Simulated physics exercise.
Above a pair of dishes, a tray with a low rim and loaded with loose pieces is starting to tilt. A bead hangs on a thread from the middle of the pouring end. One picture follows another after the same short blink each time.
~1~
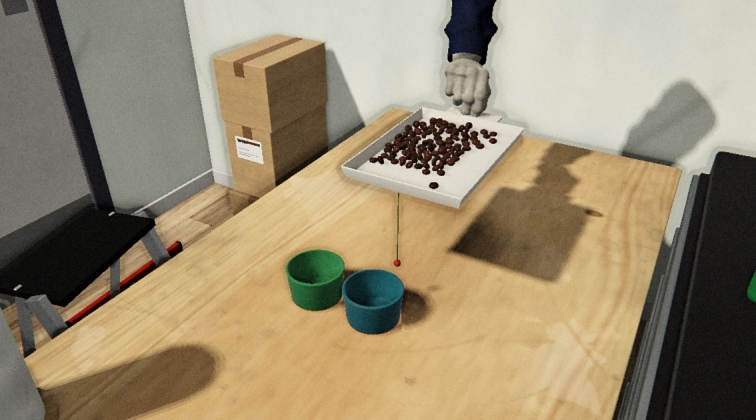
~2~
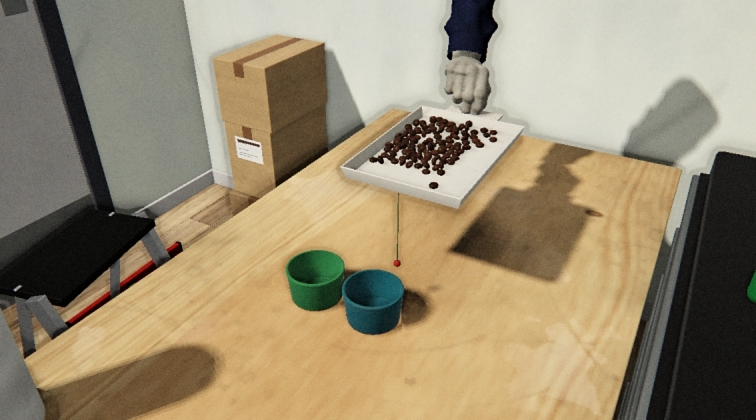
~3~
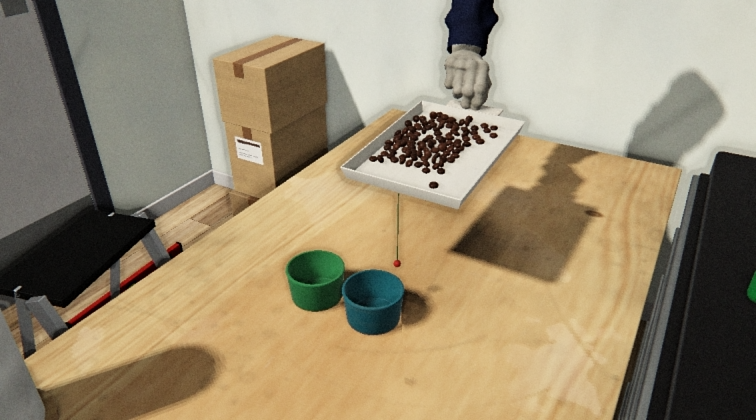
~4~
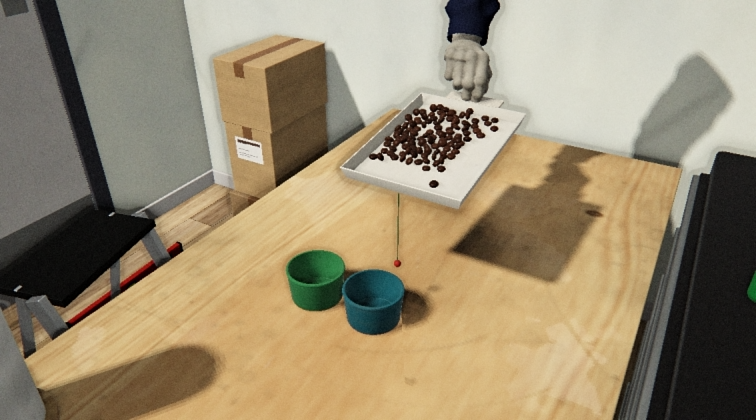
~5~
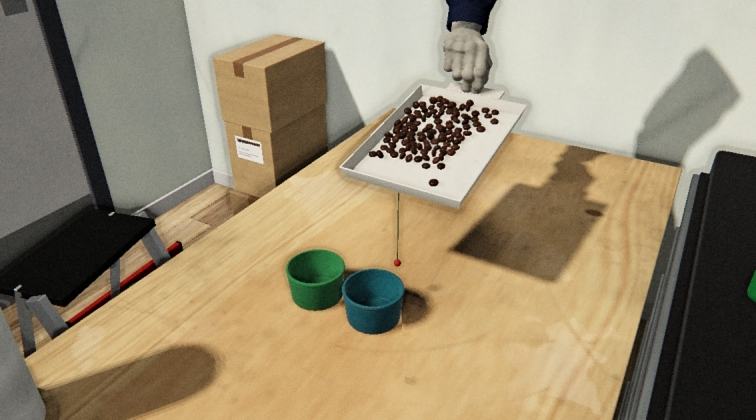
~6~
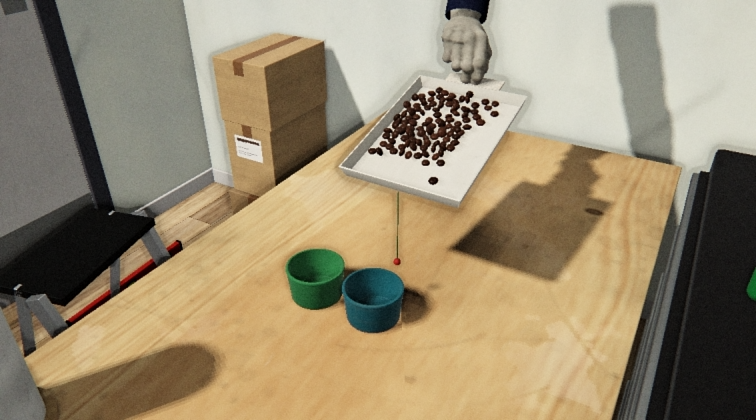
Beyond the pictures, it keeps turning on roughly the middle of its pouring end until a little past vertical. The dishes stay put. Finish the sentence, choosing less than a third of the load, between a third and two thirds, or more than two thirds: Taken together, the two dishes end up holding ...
Taken together, the two dishes end up holding between a third and two thirds of the load.
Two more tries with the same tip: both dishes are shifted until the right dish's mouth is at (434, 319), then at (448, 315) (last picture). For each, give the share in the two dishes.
About 60 and 70 per cent.
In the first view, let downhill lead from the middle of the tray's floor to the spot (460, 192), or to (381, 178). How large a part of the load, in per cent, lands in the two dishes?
In order, some 0 % and some 60 %.
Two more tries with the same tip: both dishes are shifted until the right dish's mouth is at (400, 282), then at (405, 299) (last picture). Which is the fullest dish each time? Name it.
At the first place the right-hand dish, at the second the dish on the right.
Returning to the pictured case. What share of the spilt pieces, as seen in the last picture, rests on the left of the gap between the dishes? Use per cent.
About 20 per cent.
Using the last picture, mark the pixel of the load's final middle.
Near pixel (380, 318).
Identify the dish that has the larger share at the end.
You'll find more in the right of the two at the end.
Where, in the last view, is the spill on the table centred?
Its middle is at roughly (413, 349).
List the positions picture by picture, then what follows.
Corners of the pouring end at (346, 166) and (459, 196), level; middle of the load at (433, 146), flat chocolate drops; left dish at (299, 294); right dish at (358, 317); bead on its thread at (397, 263), in the first frame.
Corners of the pouring end at (346, 166) and (459, 196), level; middle of the load at (433, 145), in the second frame.
Corners of the pouring end at (346, 166) and (458, 197), tipped barely, level across its low end; middle of the load at (433, 142), in the third frame.
Corners of the pouring end at (346, 166) and (458, 197), tipped a little, level across its low end; middle of the load at (433, 137), in the fourth frame.
Corners of the pouring end at (345, 166) and (458, 197), tipped a little, level across its low end; middle of the load at (433, 132), in the fifth frame.
Corners of the pouring end at (345, 165) and (457, 197), tipped a little, level across its low end; middle of the load at (432, 126); left dish at (300, 292); right dish at (358, 315), in the sixth frame.
Soon, tray tipped steeply; nearly all on the tray; a small part in the air.
A while on, tray tipped right over; about two thirds on the tray; about a quarter in the right dish; a stray few in the left dish; about a quarter outside both; a stray few in the air.
Towards the end, tray tipped past a quarter turn; about half in the right dish; a small part in the left dish; about half outside both.
Finally, tray tipped past a quarter turn; about half in the right dish; a small part in the left dish; about half outside both.
